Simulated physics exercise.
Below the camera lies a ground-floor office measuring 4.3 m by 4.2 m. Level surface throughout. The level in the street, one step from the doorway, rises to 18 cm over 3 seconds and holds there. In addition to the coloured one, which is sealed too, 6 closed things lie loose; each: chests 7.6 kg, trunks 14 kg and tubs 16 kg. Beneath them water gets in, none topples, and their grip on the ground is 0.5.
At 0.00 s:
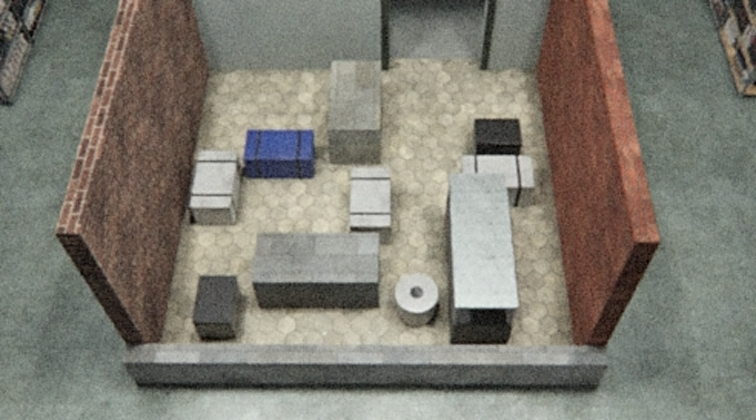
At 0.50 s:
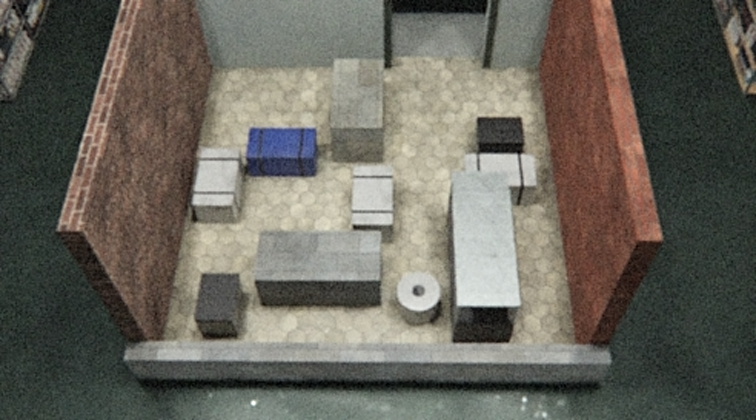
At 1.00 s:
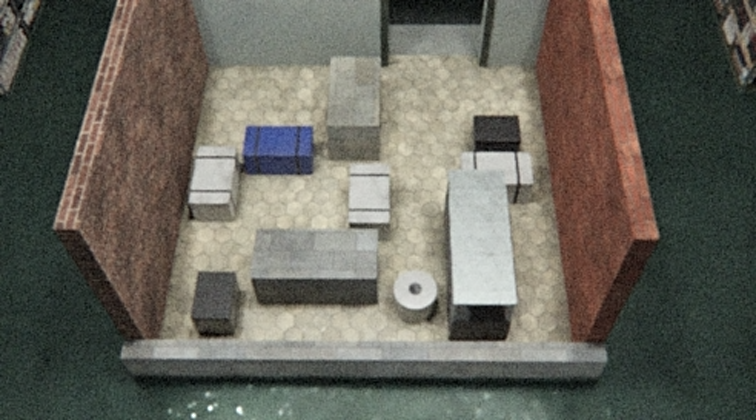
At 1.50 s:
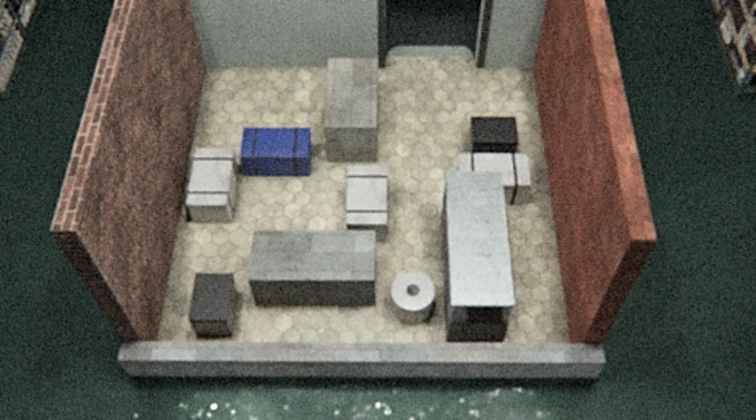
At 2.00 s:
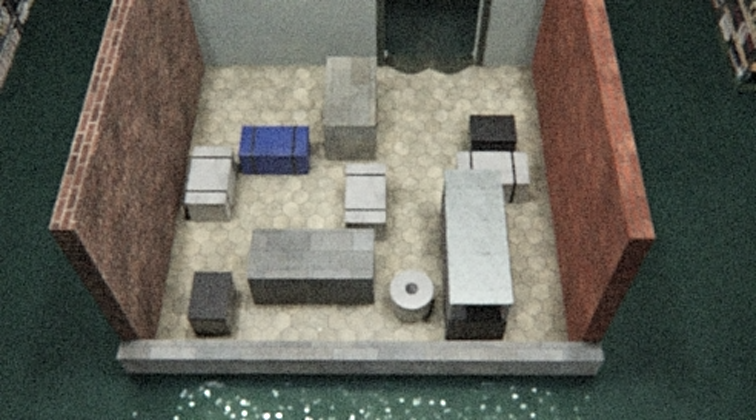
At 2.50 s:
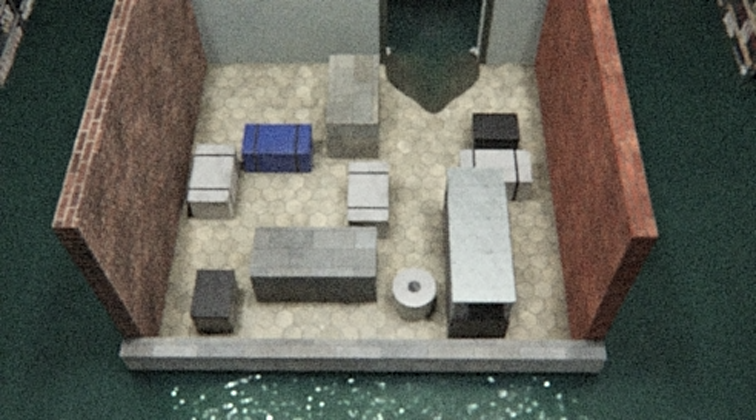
Dark water rising around a brick-walled office and starting to spread in through the doorway, while the blue trunk and other objects stay still.
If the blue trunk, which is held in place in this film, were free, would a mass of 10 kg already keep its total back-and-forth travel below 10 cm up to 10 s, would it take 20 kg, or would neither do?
The lesser amount keeps it steady.
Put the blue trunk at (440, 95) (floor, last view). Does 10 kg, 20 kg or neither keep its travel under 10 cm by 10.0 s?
Here both come up short.
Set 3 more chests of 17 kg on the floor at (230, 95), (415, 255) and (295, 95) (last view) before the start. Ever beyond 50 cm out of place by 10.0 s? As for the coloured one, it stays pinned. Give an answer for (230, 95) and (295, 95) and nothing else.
Respectively, not exceeded and not exceeded.
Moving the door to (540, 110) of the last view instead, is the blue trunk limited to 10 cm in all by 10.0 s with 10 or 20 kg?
With that change, the big one is needed.
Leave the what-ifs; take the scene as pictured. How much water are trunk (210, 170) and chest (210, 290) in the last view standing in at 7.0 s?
Some 1 cm at the first, some 1 cm at the second.
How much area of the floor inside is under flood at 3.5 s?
3.0 m2.
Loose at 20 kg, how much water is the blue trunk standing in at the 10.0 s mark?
About 2 cm.
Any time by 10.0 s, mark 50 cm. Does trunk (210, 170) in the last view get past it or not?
Result: Threshold not reached.
After 3.5 s the blue trunk would be 0 cm from its start with 10 kg and 0 cm from its start with 20 kg; 0 cm of water round it then.
After 4.5 s the blue trunk would be 0 cm from its start with 10 kg and 0 cm from its start with 20 kg; 0 cm of water round it then.
After 7.0 s the blue trunk would be 0 cm from its start with 10 kg and 0 cm from its start with 20 kg; 1 cm of water round it then.
After 10.0 s the blue trunk would be 2 cm from its start with 10 kg and 0 cm from its start with 20 kg; 2 cm of water round it then.
